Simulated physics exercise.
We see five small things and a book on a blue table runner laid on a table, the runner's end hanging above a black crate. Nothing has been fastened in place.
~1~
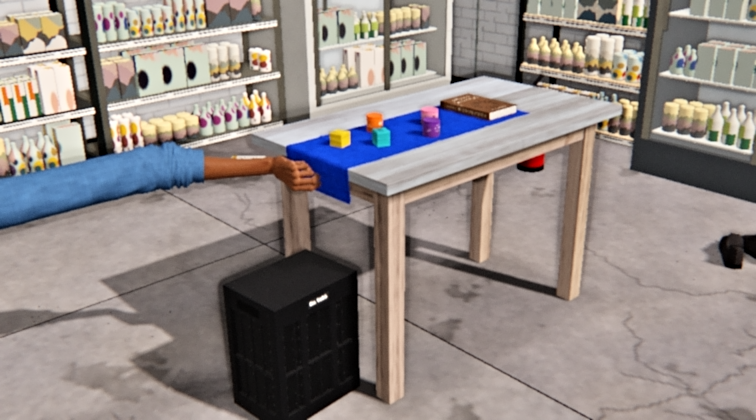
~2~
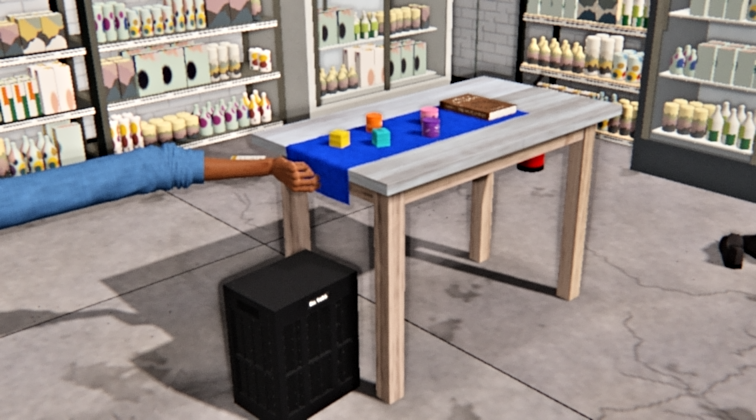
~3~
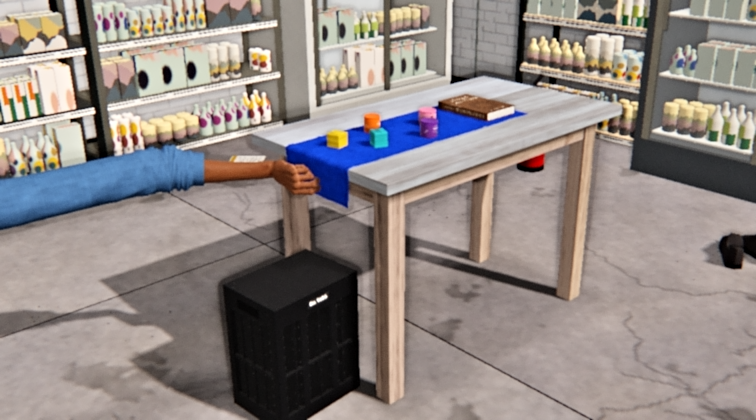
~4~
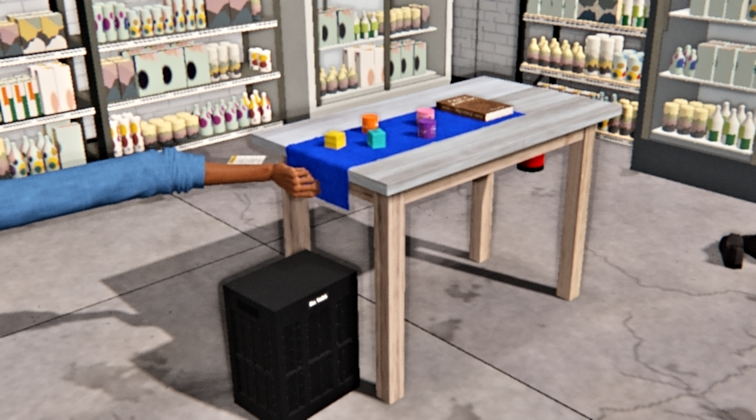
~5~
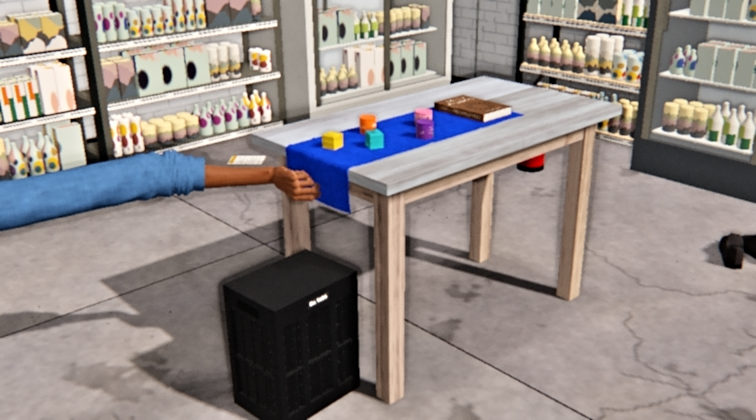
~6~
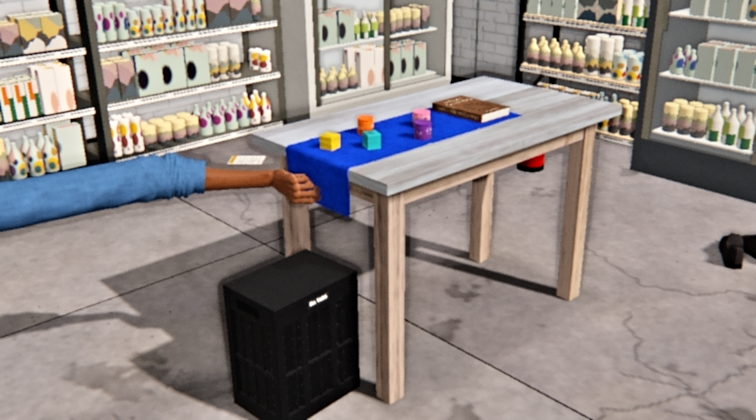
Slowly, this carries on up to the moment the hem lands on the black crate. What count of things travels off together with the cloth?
A count of two.
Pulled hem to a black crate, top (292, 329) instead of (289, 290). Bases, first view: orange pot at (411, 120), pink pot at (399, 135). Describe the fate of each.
Result: Orange pot still there, pink pot gone.
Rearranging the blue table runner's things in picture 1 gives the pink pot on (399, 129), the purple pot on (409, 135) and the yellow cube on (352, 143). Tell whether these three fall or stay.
The pink pot is still on top, the purple pot is still on top, the yellow cube is off the top.
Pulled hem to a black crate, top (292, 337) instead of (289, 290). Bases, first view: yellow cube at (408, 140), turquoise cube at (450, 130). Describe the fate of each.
The yellow cube tumbles off, the turquoise cube holds on.
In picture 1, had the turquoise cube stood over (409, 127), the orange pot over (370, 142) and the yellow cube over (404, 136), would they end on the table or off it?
Turquoise cube kept, orange pot dropped, yellow cube kept.
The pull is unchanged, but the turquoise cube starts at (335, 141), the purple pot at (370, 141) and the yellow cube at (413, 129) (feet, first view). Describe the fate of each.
The turquoise cube ends up off, the purple pot ends up off and the yellow cube ends up on top.
Soon after, hem near (318, 234); yellow cube gone.
Then, hem on the crate; yellow cube and turquoise cube gone.
At rest, hem on the crate; yellow cube and turquoise cube gone. The count of fallen things is two.
